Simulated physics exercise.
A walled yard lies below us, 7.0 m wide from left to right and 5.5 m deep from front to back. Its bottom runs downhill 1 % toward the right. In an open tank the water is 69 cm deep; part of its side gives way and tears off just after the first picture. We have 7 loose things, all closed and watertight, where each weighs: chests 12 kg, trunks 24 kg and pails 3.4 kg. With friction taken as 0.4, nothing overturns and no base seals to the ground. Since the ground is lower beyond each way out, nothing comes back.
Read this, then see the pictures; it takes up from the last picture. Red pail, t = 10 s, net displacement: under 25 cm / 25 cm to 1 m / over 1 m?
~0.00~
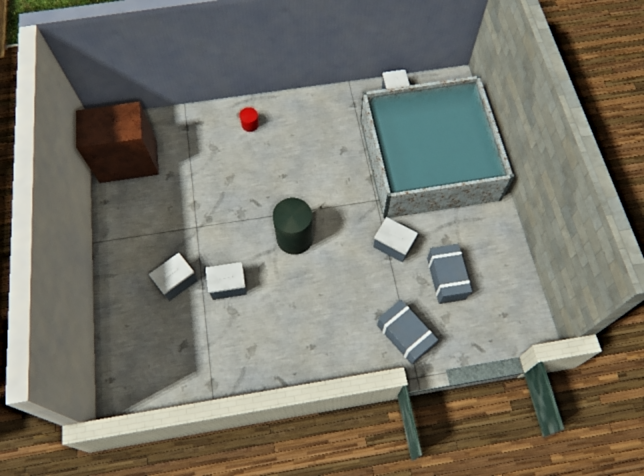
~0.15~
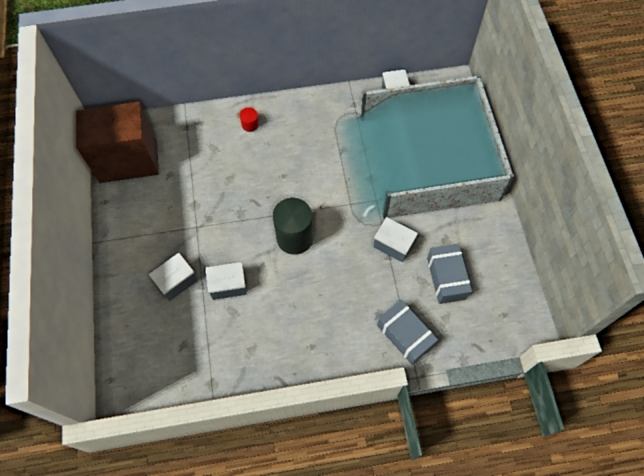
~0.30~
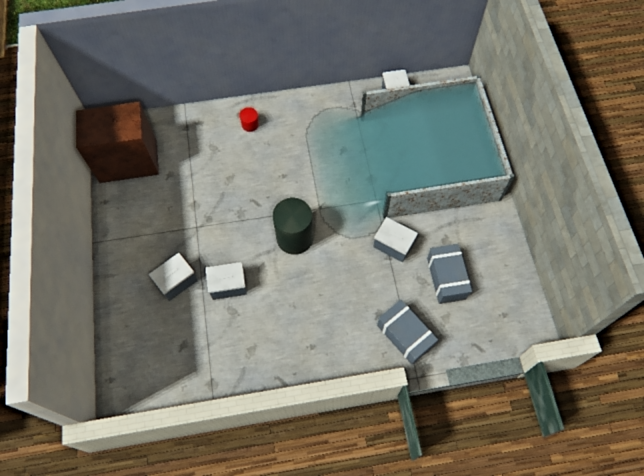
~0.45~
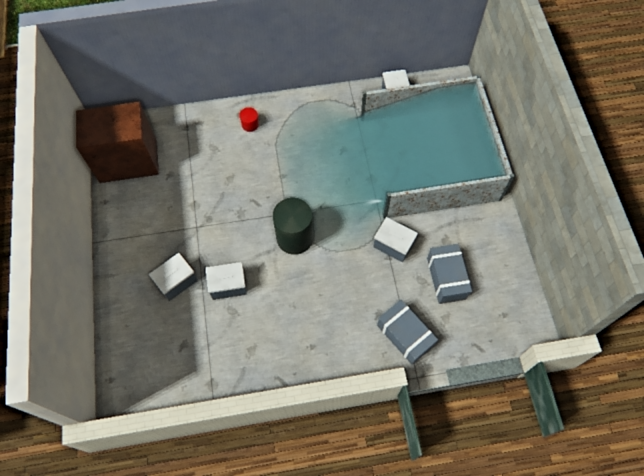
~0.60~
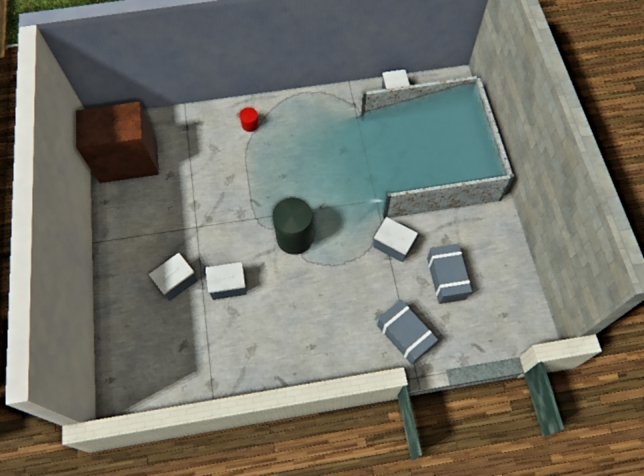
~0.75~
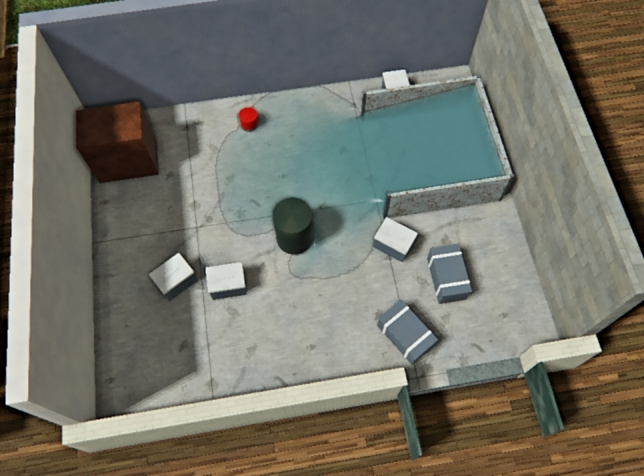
Expect it to get flushed away.
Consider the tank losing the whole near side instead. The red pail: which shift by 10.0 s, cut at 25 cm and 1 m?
My answer is that the red pail remains put.
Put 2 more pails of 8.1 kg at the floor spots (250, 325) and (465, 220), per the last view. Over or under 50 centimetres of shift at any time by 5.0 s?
So it goes behind the line, then behind the line.
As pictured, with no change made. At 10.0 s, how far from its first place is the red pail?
Roughly 350 centimetres.
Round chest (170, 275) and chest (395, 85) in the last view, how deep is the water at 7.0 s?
Roughly 9 and 8 cm.
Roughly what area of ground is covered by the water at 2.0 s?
About 23 m2.
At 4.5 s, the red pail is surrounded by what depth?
Somewhere close to 14 cm.
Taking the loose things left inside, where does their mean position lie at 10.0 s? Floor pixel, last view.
Near (456, 243).
After 2.0 s the red pail is near (118, 106), 2.2 m from its start, afloat; 0 of 7 are out; 1 afloat.
After 4.5 s the red pail is near (224, 143), 0.7 m from its start, afloat; 0 of 7 are out; 2 afloat.
After 7.0 s the red pail is near (230, 246), 2.5 m from its start, afloat; 0 of 7 are out; 4 afloat.
After 10.0 s the red pail is near (265, 304), 3.5 m from its start, afloat; 0 of 7 are out; 7 afloat.
